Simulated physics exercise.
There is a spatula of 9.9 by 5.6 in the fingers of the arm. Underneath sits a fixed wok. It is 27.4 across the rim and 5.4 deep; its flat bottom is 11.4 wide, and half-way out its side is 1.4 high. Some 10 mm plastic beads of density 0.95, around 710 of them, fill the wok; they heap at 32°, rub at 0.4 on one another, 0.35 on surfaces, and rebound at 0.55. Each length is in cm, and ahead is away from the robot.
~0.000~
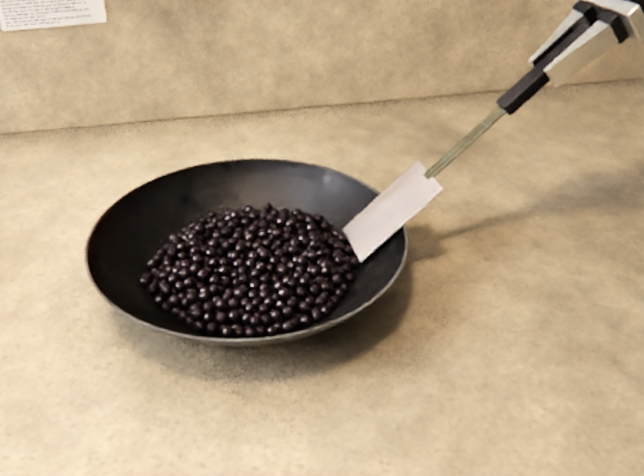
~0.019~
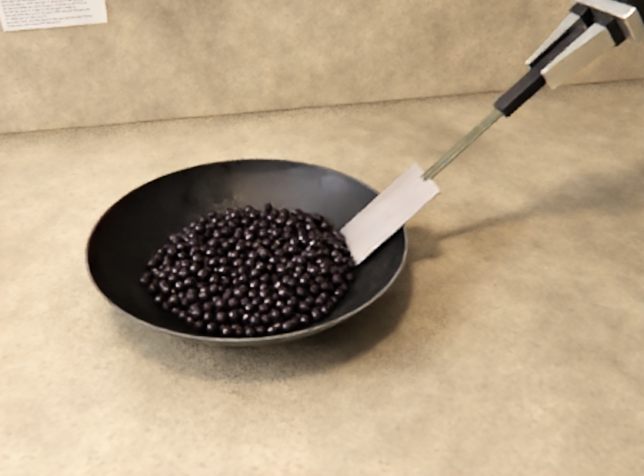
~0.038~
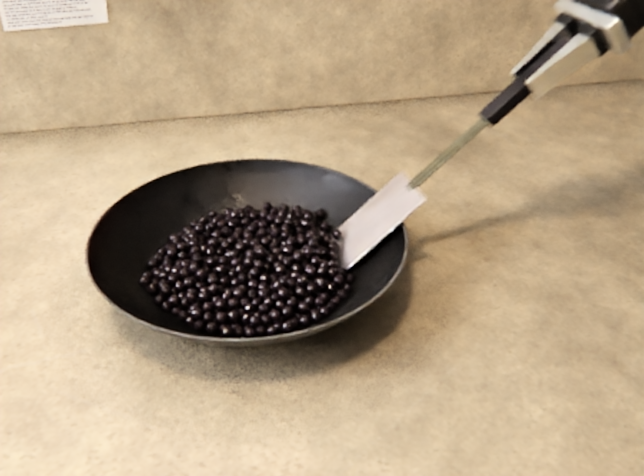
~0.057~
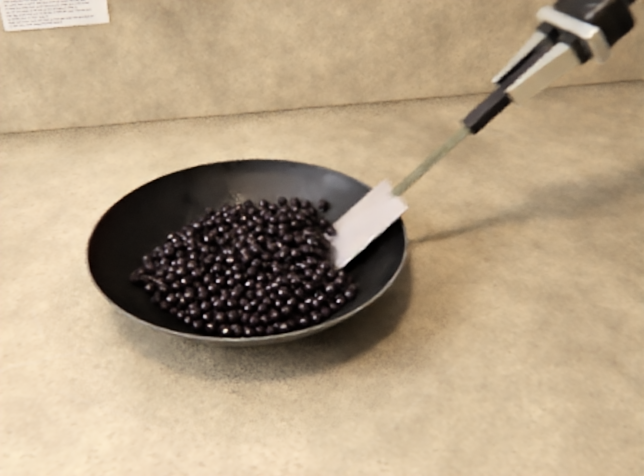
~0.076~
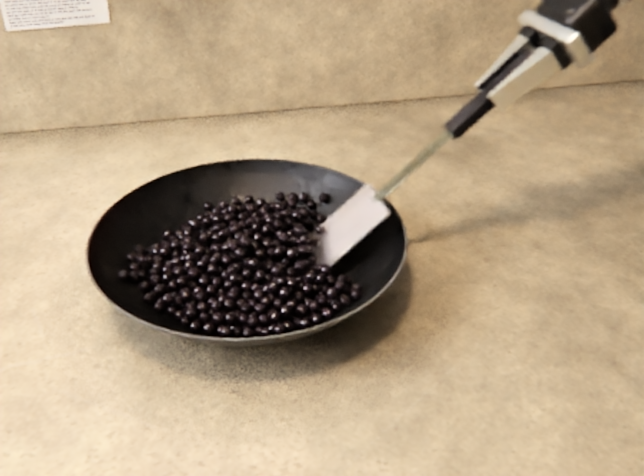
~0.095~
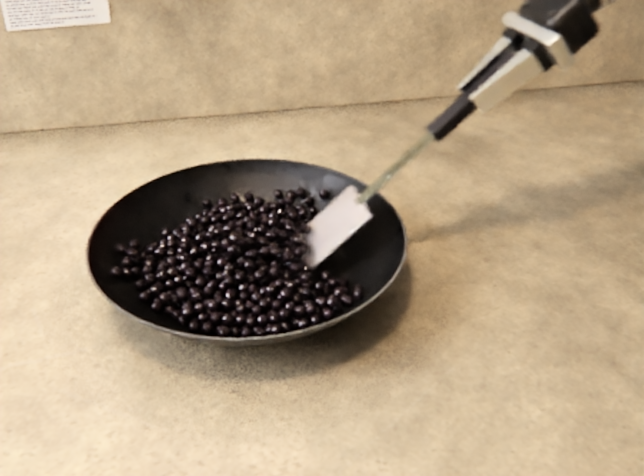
At the start, a robot arm holds a pale spatula against the right side of a heap of dark, glossy beans in a black wok. The spatula then slides left into the heap, pushing the beans, and the pile shifts and spreads leftward while the wok stays in place.
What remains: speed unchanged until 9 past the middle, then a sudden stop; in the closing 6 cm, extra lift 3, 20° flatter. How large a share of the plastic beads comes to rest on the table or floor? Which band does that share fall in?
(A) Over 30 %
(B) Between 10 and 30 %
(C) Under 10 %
Between 10 and 30 %.
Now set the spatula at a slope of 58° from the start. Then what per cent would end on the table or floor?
My guess is close to 15 per cent.
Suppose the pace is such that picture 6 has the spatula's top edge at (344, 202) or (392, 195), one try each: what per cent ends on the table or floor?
About 20 and 0 percent.
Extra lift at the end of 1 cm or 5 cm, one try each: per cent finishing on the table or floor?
I'd say close to 5 percent for the first and close to 10 percent for the second.
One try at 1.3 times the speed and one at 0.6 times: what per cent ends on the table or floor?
Some 20 and 5 per cent.
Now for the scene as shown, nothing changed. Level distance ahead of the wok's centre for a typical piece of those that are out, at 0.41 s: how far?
I'd say some 18 centimetres.
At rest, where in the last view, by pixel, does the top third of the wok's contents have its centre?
The middle lies somewhere around (178, 264).
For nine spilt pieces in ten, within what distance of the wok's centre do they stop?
Roughly 40 cm.
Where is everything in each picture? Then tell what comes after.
The first picture shows the spatula top edge at (430, 174), sloping 43°; upper third of the load around (255, 256), from x 145 to 355, top at y 205; 714 in the wok.
The second picture shows the spatula top edge at (427, 177), sloping 43°; upper third of the load around (255, 256), from x 145 to 350, top at y 205.
The third picture shows the spatula top edge at (413, 185), sloping 43°; upper third of the load around (256, 255), from x 145 to 350, top at y 205.
The fourth picture shows the spatula top edge at (396, 193), sloping 43°; upper third of the load around (255, 253), from x 135 to 355, top at y 200.
The fifth picture shows the spatula top edge at (379, 198), sloping 43°; upper third of the load around (250, 253), from x 125 to 355, top at y 195.
The sixth picture shows the spatula top edge at (361, 200), sloping 43°; upper third of the load around (243, 253), from x 115 to 360, top at y 195; 714 in the wok.
After 0.14 s, sloping 43°, highest piece 5 above the table; 714 in the wok.
After 0.19 s, sloping 36°, highest piece 6 above the table; 714 in the wok.
After 0.41 s, sloping 23°, highest piece 8 above the table; 619 in the wok, 70 on the table or floor, 25 on the blade or in flight.
After 1.46 s, sloping 23°, highest piece 5 above the table; 619 in the wok, 95 on the table or floor.
In the end, 619 in the wok, 95 on the table or floor. That is 13 % on the table or floor.
